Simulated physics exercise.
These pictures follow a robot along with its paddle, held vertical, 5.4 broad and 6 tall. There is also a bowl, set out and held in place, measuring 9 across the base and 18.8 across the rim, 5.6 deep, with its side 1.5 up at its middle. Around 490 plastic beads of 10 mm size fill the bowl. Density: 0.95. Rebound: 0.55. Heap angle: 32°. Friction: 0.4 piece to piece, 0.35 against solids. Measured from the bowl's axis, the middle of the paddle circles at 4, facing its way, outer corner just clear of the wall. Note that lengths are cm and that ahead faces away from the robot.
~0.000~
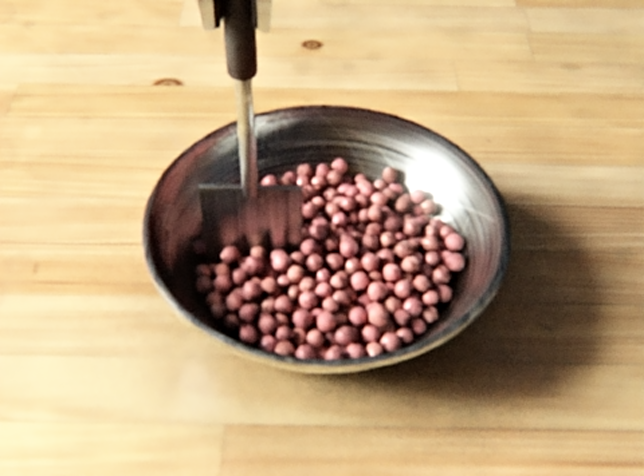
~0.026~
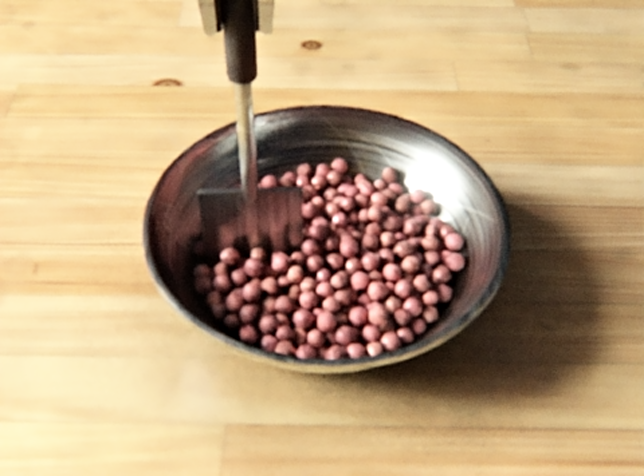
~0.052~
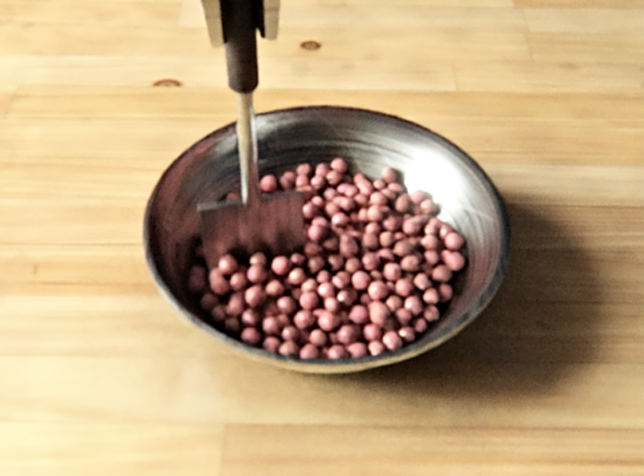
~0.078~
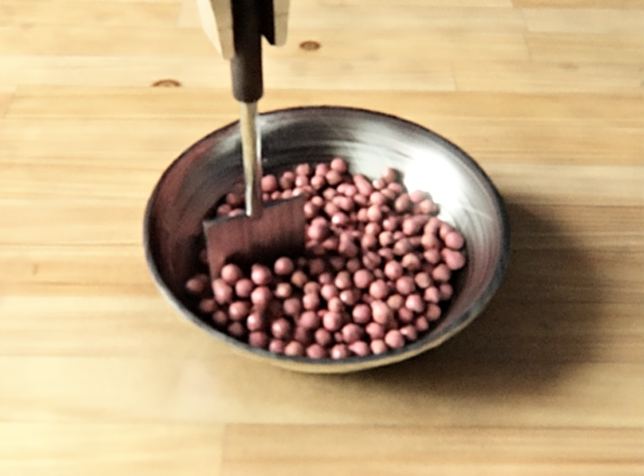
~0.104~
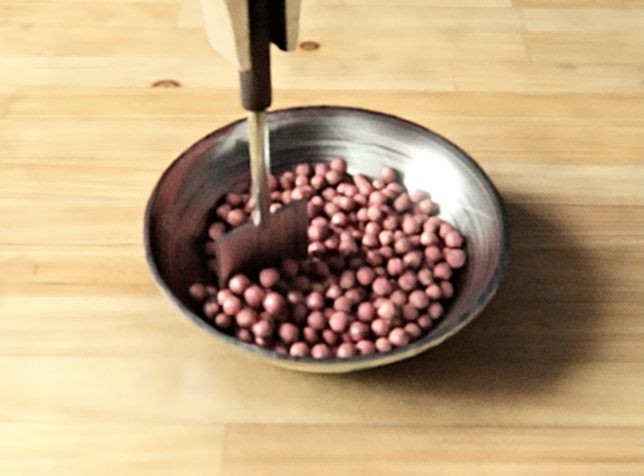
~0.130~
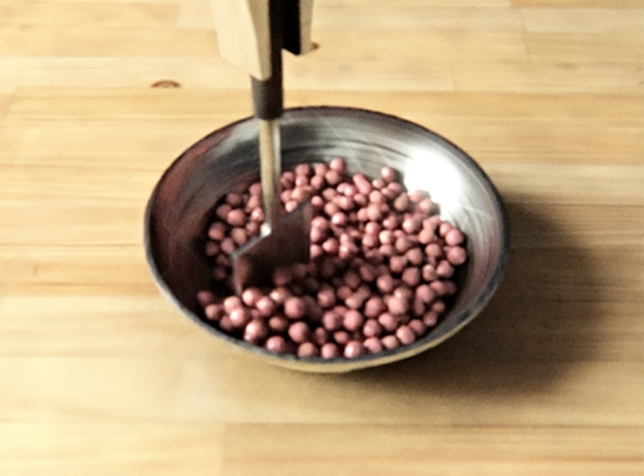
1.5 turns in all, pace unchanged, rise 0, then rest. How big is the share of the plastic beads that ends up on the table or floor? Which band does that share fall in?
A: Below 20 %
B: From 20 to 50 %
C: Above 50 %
(A) Below 20 %.
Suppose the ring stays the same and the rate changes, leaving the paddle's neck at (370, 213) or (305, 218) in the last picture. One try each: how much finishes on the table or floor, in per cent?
About 60 per cent, then about 30 per cent.
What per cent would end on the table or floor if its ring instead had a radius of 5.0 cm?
It would come to about 10 per cent.
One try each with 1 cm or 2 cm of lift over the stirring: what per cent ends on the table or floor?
Close to 5 and 5 percent, in that order.
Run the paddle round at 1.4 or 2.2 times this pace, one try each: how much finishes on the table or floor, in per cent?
I'd expect about 25 per cent, then about 50 per cent.
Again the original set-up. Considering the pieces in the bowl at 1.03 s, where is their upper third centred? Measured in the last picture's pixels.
Near (351, 317).
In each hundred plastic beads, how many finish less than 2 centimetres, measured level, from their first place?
Around 5 in a hundred, roughly.
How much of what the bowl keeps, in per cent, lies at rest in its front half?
About 30 per cent.
After 0.58 s, 241° round, highest piece 7 above the table; 478 in the bowl, 10 on the table or floor, 5 in flight or on the tool.
After 1.03 s, 75° round, highest piece 8 above the table; 453 in the bowl, 34 on the table or floor, 6 in flight or on the tool.
After 1.45 s, 180° round, highest piece 6 above the table; 437 in the bowl, 55 on the table or floor, 1 in flight or on the tool.
After 2.15 s, 180° round, highest piece 6 above the table; 437 in the bowl, 56 on the table or floor.
At rest, 437 in the bowl, 56 on the table or floor. That is 11 % on the table or floor.
